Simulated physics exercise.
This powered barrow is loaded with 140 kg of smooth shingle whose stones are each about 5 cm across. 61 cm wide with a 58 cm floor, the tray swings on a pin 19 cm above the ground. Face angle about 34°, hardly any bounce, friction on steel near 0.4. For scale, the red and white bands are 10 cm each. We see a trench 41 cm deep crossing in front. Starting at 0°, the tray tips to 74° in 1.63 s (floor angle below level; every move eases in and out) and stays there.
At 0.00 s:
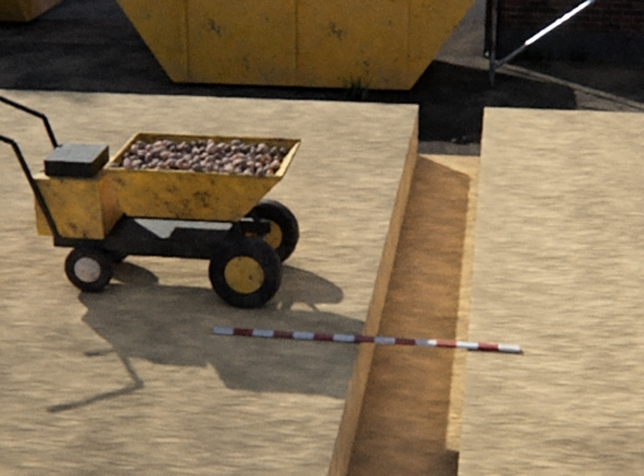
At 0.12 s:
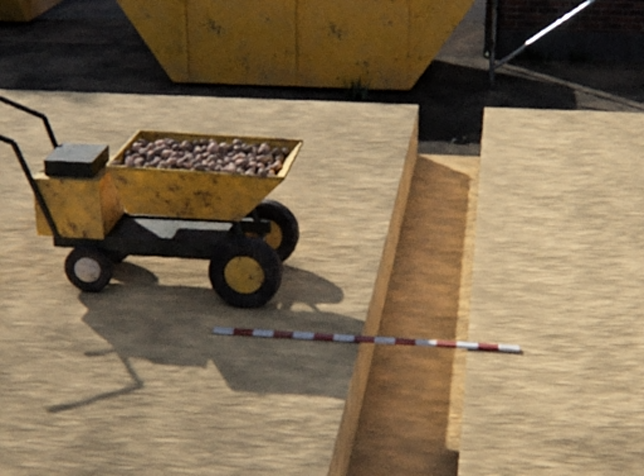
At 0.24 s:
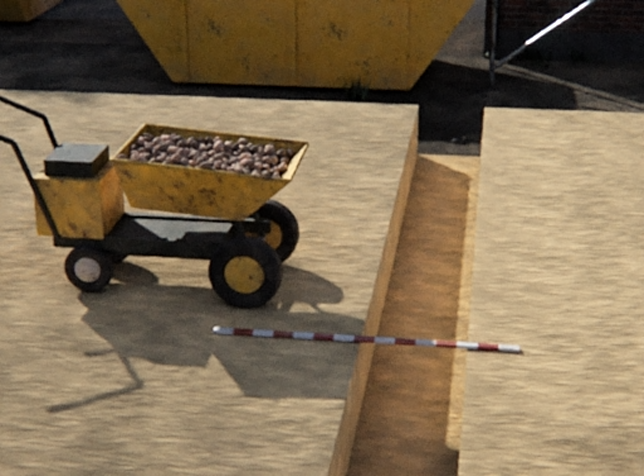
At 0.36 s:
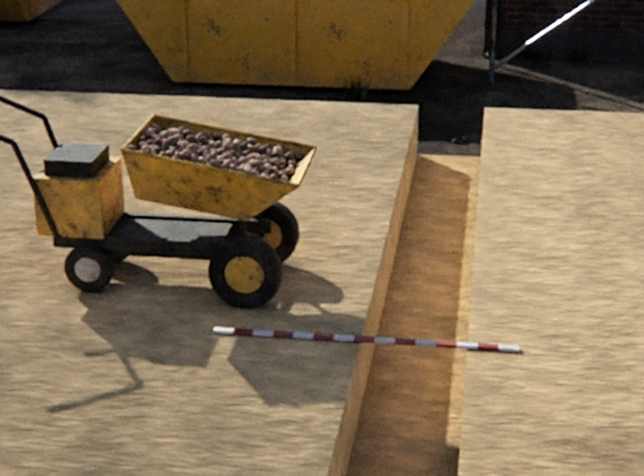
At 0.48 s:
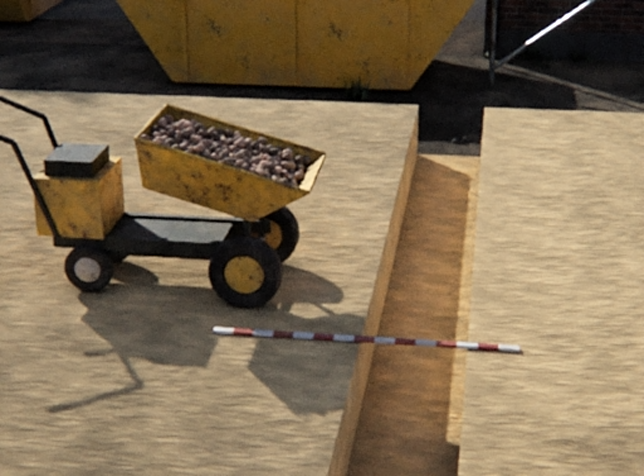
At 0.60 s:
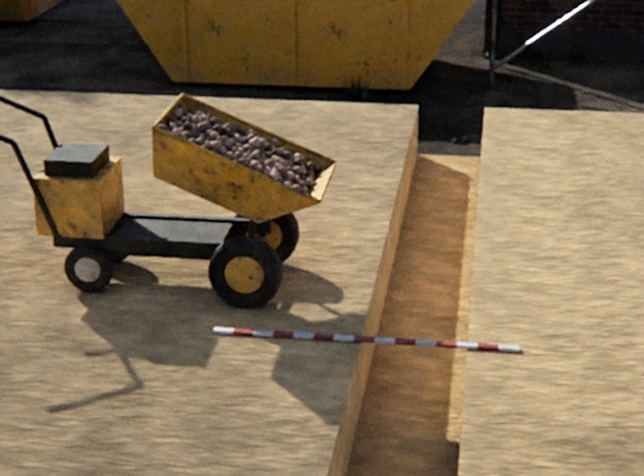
The clip shows a yellow powered barrow loaded with smooth stones standing left of a trench, a red and white banded pole lying across the gap, as its tray steadily tilts forward to the right, its rear end rising.
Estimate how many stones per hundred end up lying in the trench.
100 %.
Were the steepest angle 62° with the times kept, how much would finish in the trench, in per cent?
Roughly 100%.
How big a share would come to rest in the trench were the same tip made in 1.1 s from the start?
Estimate: About 100 %.
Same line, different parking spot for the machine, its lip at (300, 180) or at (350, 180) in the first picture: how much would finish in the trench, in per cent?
Around 100% for the first place and 65% for the second.
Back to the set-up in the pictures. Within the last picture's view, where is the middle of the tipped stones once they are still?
Their middle lands near (428, 354).
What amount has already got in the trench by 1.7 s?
I'd say near 80 per cent at that time.
After 1.2 s the floor is at 62°; 93 % in the tray, 1 % short of the trench, 5 % in the trench; the foremost stones are at (394, 286).
After 1.7 s the floor is at 74°; 19 % in the tray, 1 % short of the trench, 81 % in the trench; the foremost stones are at (464, 359).
After 2.1 s the floor is at 74°; 2 % in the tray, 98 % in the trench; the foremost stones are at (464, 348).
After 4.0 s the floor is at 74°; 0 % in the tray, 100 % in the trench; the foremost stones are at (464, 348).
